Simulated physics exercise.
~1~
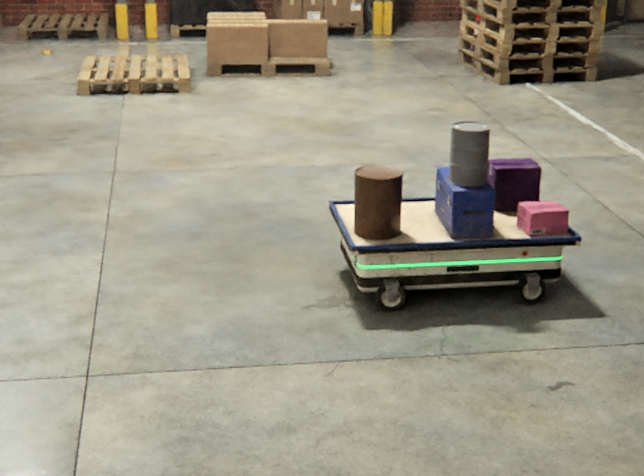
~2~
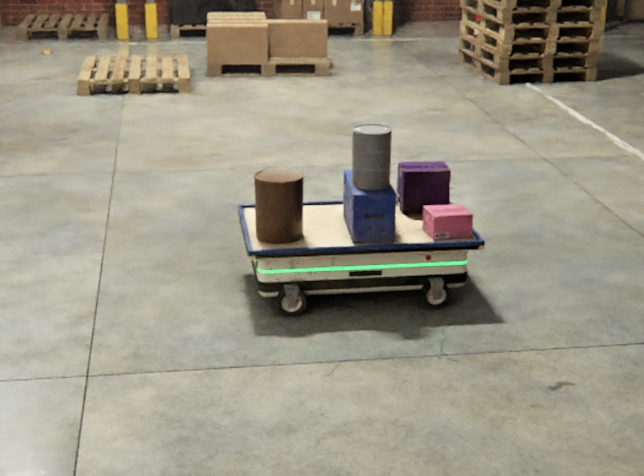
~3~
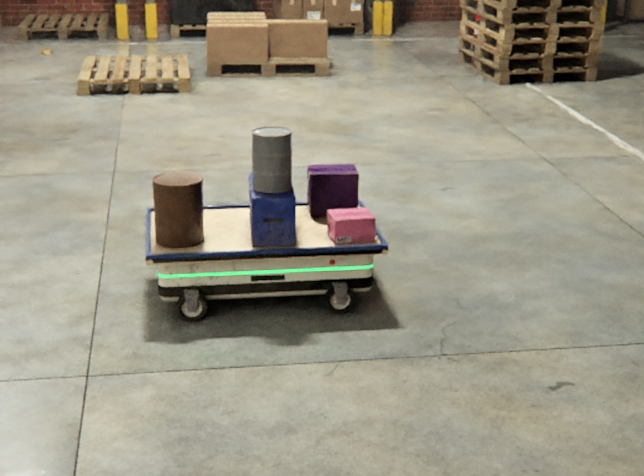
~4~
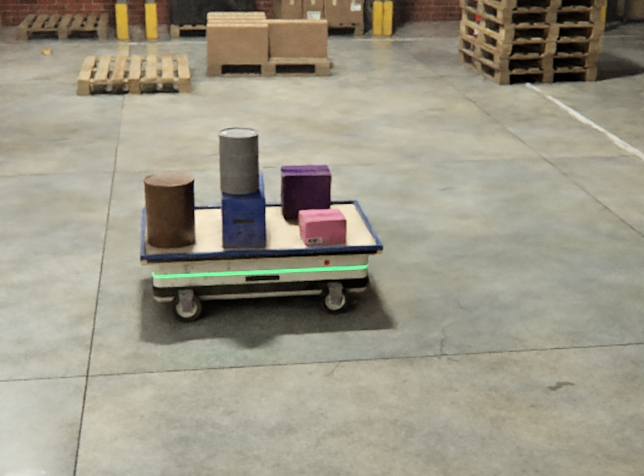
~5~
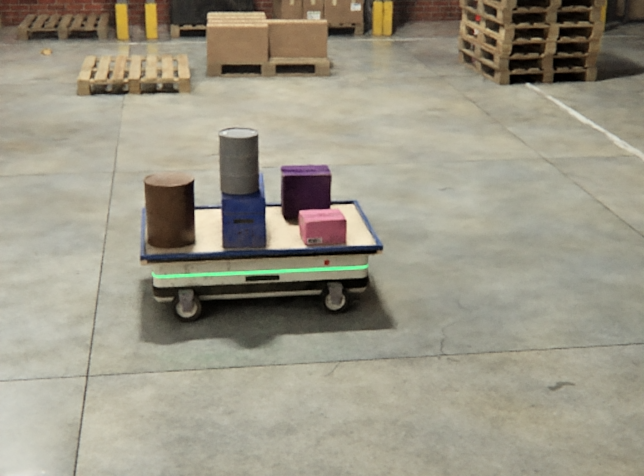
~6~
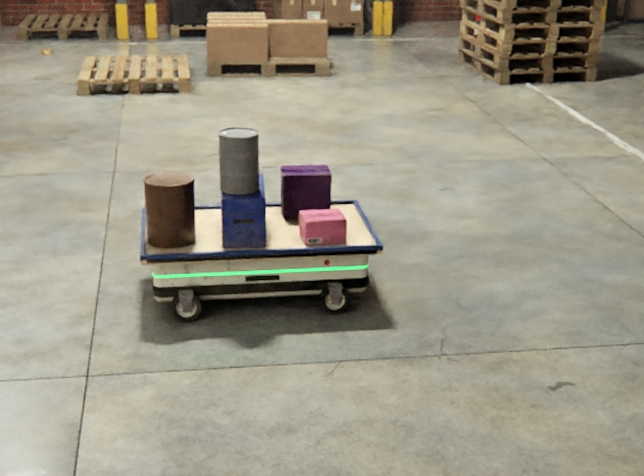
A low cart carrying a brown pail, a grey canister on top of a blue toolbox, a purple box and a pink parcel rolled left across a warehouse floor, then stopped, and the load shifted slightly left before everything settled, still upright on the deck.
